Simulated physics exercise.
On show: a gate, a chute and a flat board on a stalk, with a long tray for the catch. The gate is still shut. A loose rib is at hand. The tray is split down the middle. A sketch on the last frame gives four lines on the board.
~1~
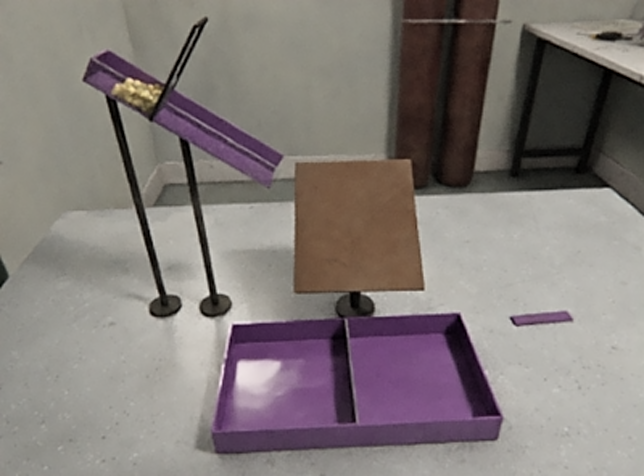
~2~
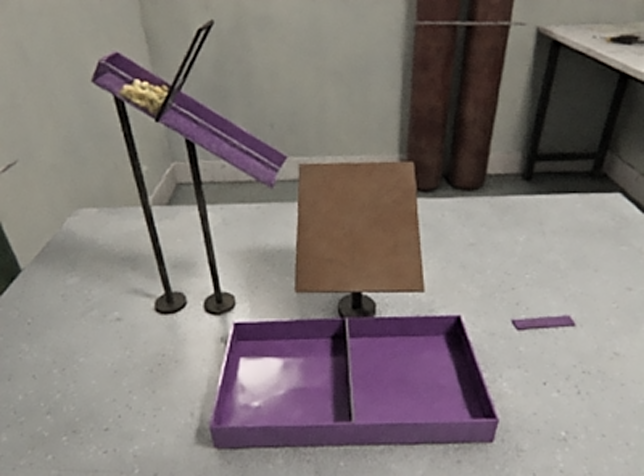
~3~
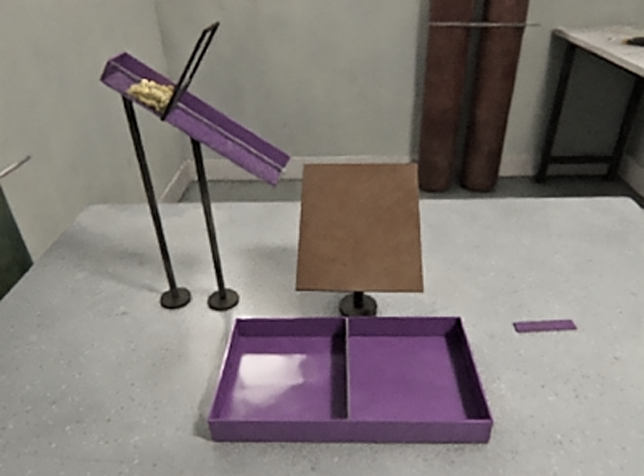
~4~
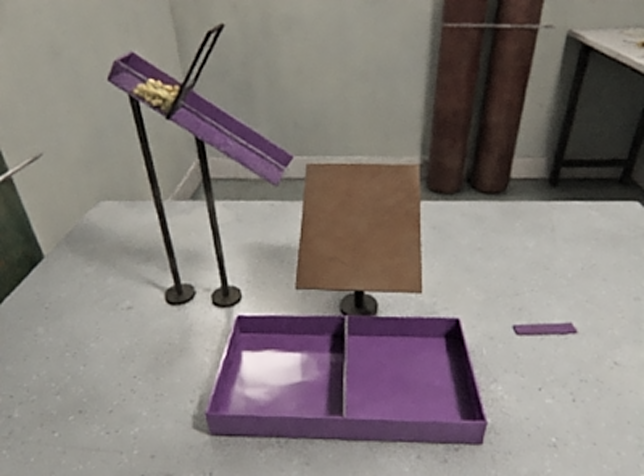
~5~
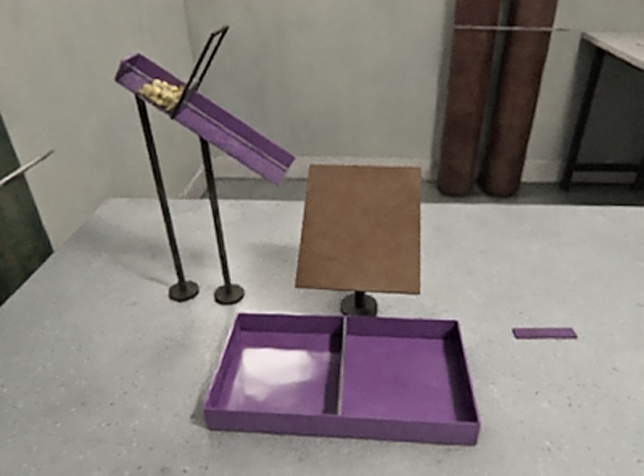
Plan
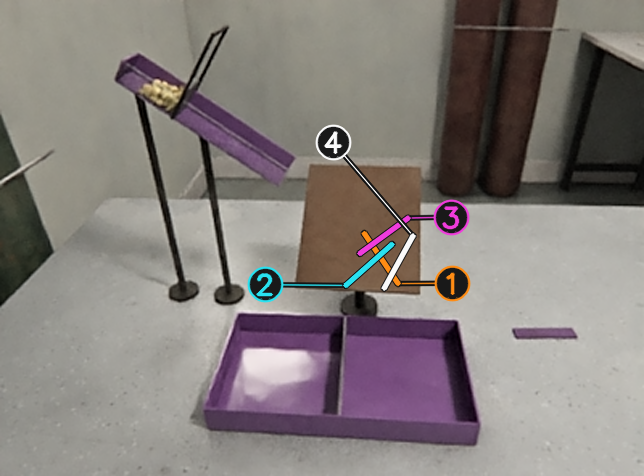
A purple chute holding pale beans stays still beside a brown board as the view shifts slightly.
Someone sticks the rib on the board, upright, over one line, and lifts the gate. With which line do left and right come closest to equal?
3 is best.
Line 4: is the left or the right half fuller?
The right half.
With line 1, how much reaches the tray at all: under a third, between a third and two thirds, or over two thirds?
Line 1 gives over two thirds.
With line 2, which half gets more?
The left half.
On the marked copy, line 1 from (364, 233) to (398, 283); line 2 from (392, 244) to (345, 285); line 3 from (408, 218) to (359, 253); line 4 from (413, 235) to (384, 288).
With 1, of what is caught, a small share in the left half, all but a few in the right.
With 2, of what is caught, all but a few in the left half, a small share in the right.
With 3, of what is caught, close to half in the left half, close to half in the right.
With 4, of what is caught, a small share in the left half, all but a few in the right.
